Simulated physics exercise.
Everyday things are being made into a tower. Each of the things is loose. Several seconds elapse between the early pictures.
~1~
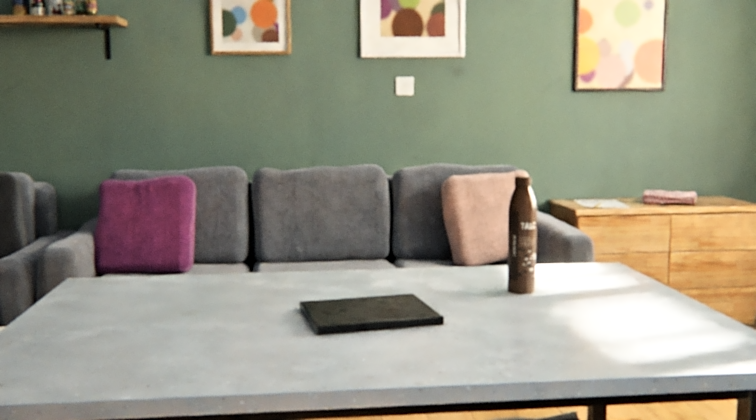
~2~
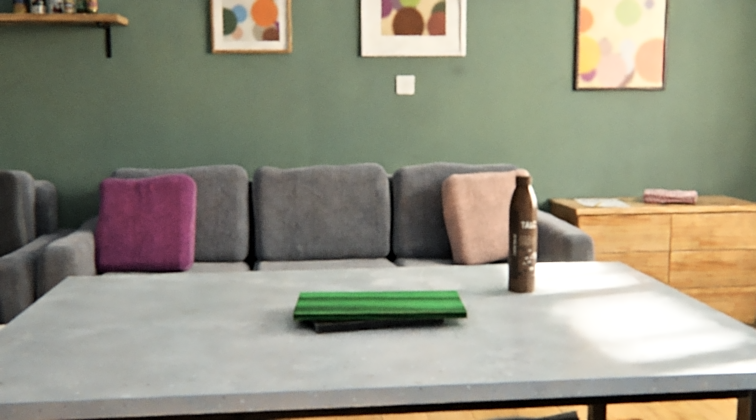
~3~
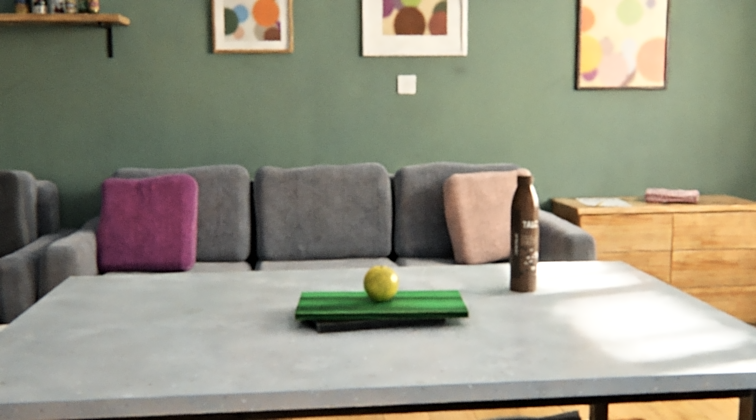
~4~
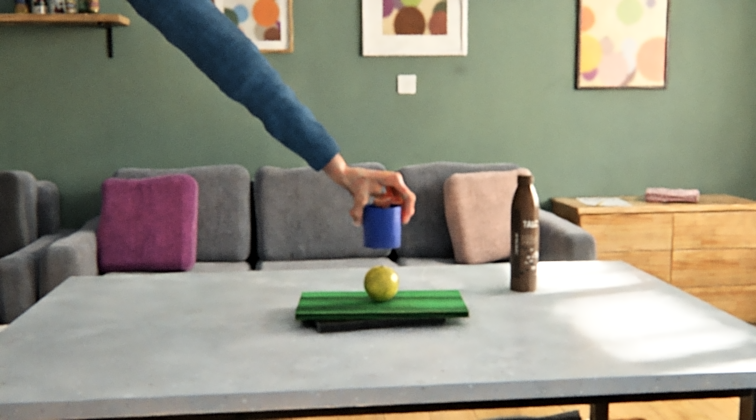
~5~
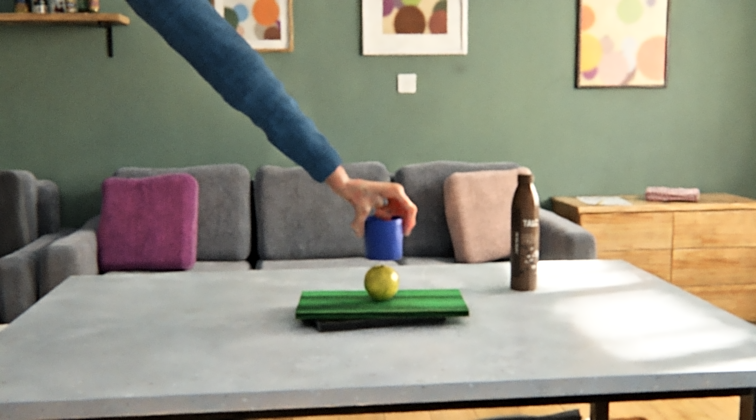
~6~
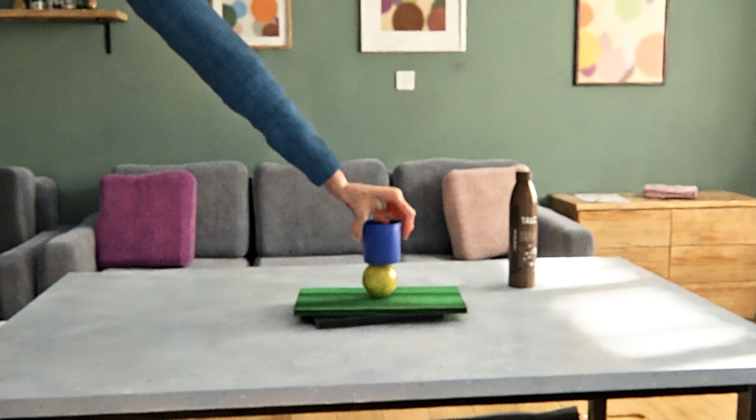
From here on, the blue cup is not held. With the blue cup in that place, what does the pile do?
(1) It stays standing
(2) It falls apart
Answer: 2.
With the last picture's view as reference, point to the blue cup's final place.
I'd point to roughly (511, 288).
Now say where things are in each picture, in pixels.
In the first picture, the last thing is not in view yet.
In the second picture, the last thing is not in view yet; brown bottle (523, 234).
In the third picture, the last thing is not in view yet; yellow apple (381, 283).
In the fourth picture, coming down; blue cup (382, 226); brown bottle (524, 233).
In the fifth picture, coming down; blue cup (384, 238); yellow apple (381, 282).
In the sixth picture, set down, still held; blue cup (382, 242); brown bottle (523, 229).
Then, 0.50 s on from there, blue cup now fallen.
Then, 0.60 s on from there, things are still on the move.
Then, 1.00 s on from there, as before.
Then, 1.70 s on from there, nothing new.
In the end, fallen, blue cup; the other 4 unmoved. At the end, from the last picture's camera, blue cup near (511, 288). The pile loses its balance.
